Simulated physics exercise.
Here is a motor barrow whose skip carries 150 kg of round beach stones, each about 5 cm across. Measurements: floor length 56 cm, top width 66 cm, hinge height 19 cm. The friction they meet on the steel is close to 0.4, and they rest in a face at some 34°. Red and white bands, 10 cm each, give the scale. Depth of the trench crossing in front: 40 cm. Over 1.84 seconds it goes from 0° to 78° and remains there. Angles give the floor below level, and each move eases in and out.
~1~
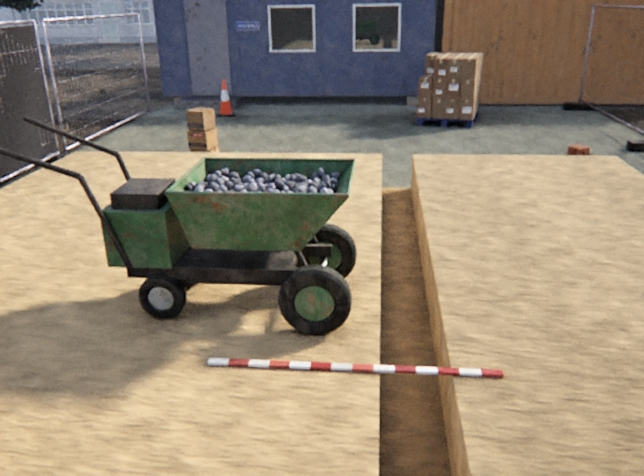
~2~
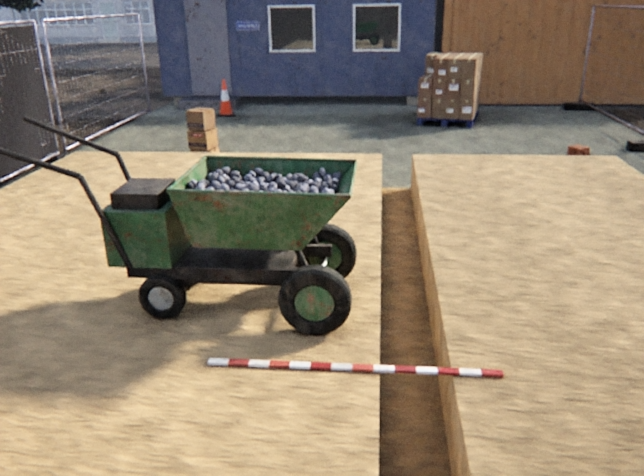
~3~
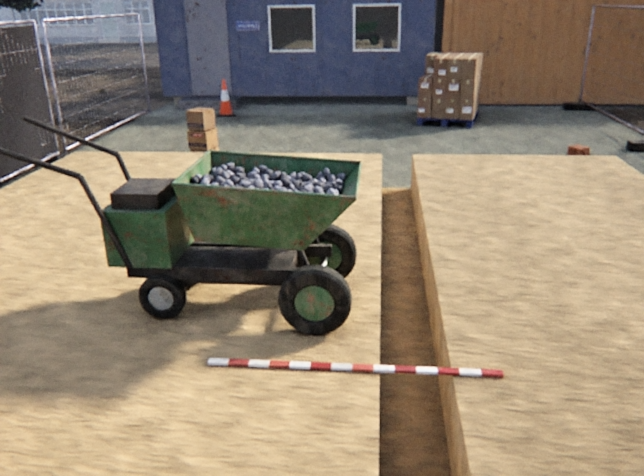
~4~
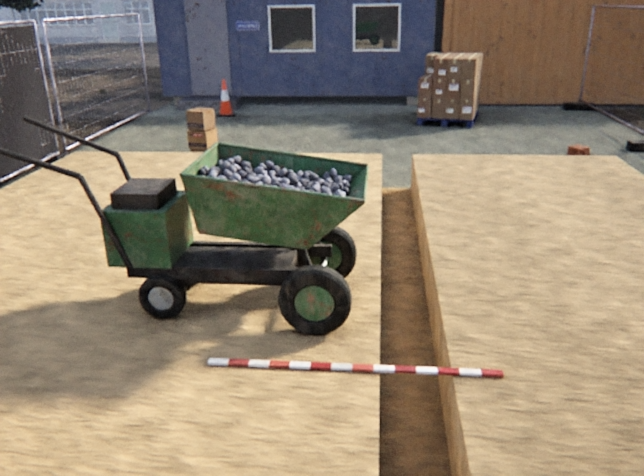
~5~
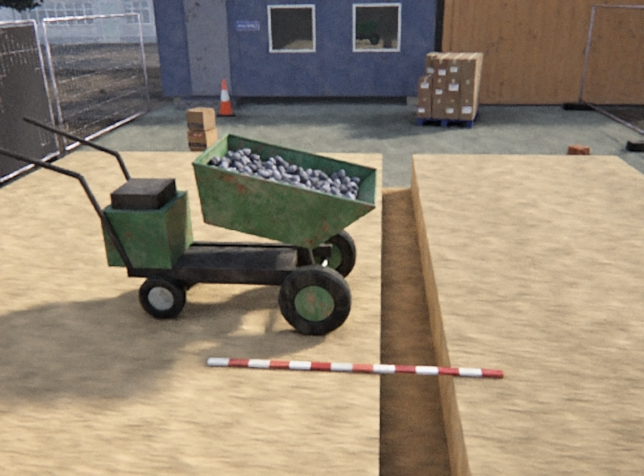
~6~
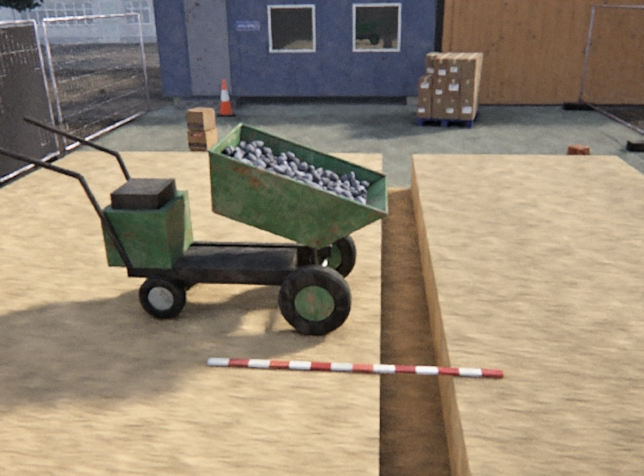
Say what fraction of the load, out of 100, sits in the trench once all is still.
About 26 out of 100.
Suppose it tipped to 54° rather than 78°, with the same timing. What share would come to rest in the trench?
It comes out at about 25 percent.
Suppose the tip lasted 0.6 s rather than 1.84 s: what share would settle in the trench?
10 per cent.
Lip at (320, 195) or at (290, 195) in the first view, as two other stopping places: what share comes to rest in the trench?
About 60 per cent first, then about 95 per cent.
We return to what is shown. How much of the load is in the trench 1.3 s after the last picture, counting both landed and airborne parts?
10 per cent, give or take.
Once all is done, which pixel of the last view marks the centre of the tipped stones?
I'd point somewhere around (481, 307).
Then, 0.8 s after the last picture the floor is at 66°, 96 % in the skip, 1 % in the trench, 3 % past the trench; the foremost stones are at (461, 295).
Then, 1.3 s after the last picture the floor is at 78°, 25 % in the skip, 8 % in the trench, 67 % past the trench; the foremost stones are at (606, 302).
Then, 1.7 s after the last picture the floor is at 78°, 5 % in the skip, 16 % in the trench, 79 % past the trench; the foremost stones are past the picture's edge.
Then, 3.6 s after the last picture the floor is at 78°, 0 % in the skip, 26 % in the trench, 74 % past the trench; the foremost stones are past the picture's edge.
